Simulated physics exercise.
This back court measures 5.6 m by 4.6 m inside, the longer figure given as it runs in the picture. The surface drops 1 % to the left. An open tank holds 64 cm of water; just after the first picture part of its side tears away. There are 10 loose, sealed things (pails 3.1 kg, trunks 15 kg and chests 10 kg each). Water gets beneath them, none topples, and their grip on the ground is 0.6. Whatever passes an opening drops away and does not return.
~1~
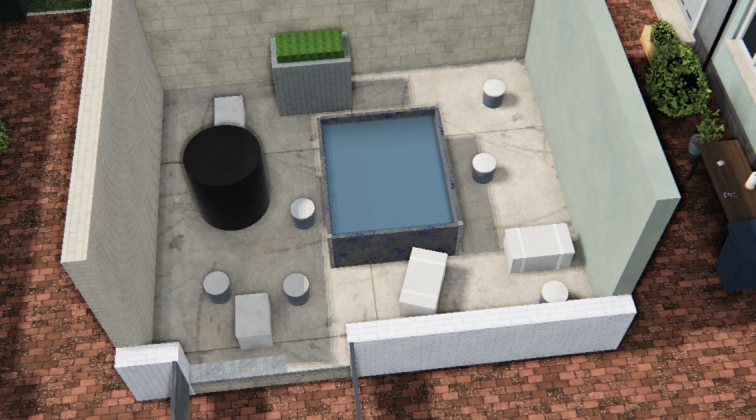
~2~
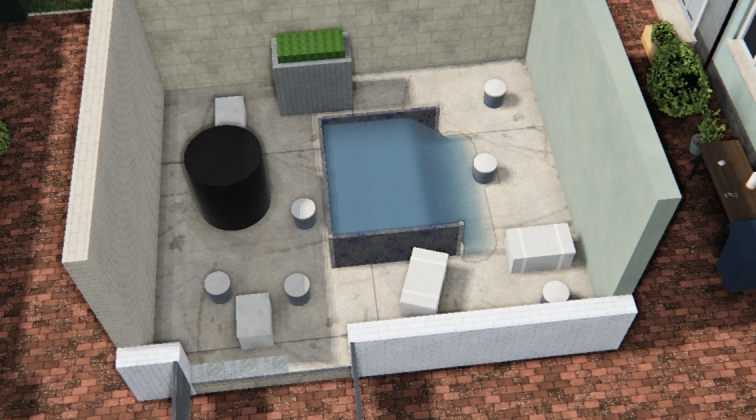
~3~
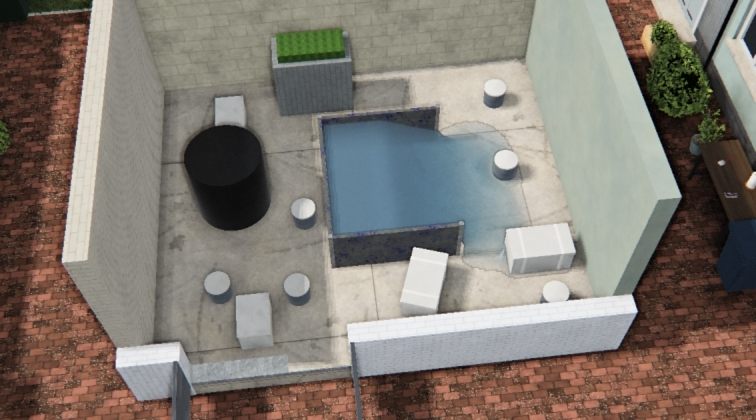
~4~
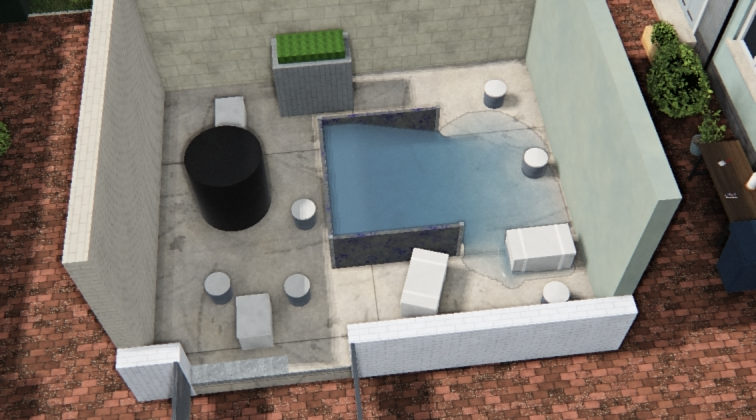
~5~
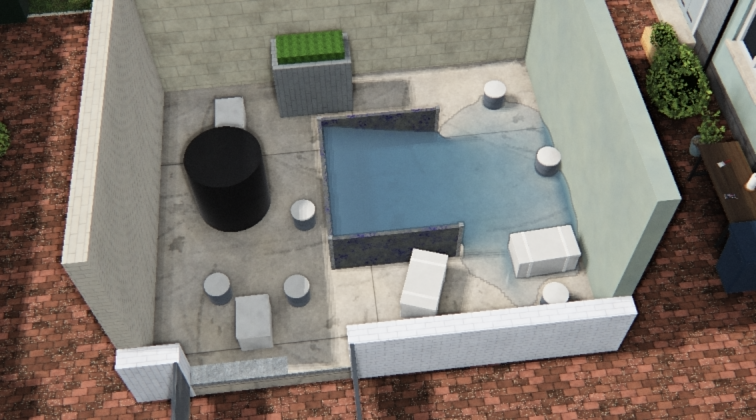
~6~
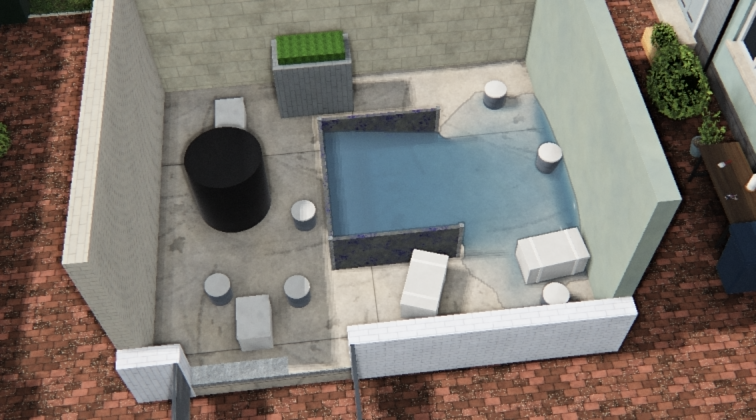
Walled courtyard with a square tank losing its right side, water spreading rightward, pushing a small round container, then shifting a pale box.
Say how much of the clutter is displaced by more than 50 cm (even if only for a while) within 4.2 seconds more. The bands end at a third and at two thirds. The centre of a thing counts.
It is two thirds or more.
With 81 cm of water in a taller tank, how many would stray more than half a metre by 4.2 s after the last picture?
Then 9.
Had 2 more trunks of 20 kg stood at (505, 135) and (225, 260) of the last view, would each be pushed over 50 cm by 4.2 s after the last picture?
In that order: More, under.
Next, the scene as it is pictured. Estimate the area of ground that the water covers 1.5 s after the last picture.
About 11.5 m2.
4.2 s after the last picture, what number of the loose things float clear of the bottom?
6 of them.
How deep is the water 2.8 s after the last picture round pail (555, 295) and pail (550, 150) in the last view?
Roughly 7 and 16 cm.
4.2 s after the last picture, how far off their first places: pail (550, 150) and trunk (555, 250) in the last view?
In turn: 250 cm, 400 cm.
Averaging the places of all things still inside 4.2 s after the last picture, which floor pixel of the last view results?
At about (236, 215).
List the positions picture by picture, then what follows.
In the first picture, a pail at (485, 162) rests on the ground; a trunk at (540, 241) rests on the ground; water covers 3.1 m2; 0 of 10 have shifted.
In the second picture, a pail at (486, 162), on the bottom; a trunk at (541, 241), on the bottom; water covers 4.1 m2; 0 of 10 have shifted.
In the third picture, a pail at (506, 159) rests on the ground, 29 cm from its start; a trunk at (541, 241) rests on the ground; water covers 5.2 m2; 1 of 10 have shifted.
In the fourth picture, a pail at (536, 157) rests on the ground, 70 cm from its start; a trunk at (542, 241), on the bottom; water covers 6.7 m2; 1 of 10 have shifted.
In the fifth picture, a pail at (549, 156), afloat, 89 cm from its start; a trunk at (546, 244), on the bottom, 7 cm from its start; 7.6 m2 under water; 2 of 10 have shifted.
In the sixth picture, a pail at (551, 152), afloat, 89 cm from its start; a trunk at (554, 248) rests on the ground, 18 cm from its start; water covers 8.1 m2; 2 of 10 have shifted.
Then, 0.4 s after the last picture 1 of 10 are over 50 cm from their spots; 1 afloat.
Then, 1.5 s after the last picture 4 of 10 are over 50 cm from their spots; 3 afloat.
Then, 2.8 s after the last picture 7 of 10 are over 50 cm from their spots; 4 afloat.
Then, 4.2 s after the last picture 8 of 10 are over 50 cm from their spots, and 8 have been at some point; 6 afloat.
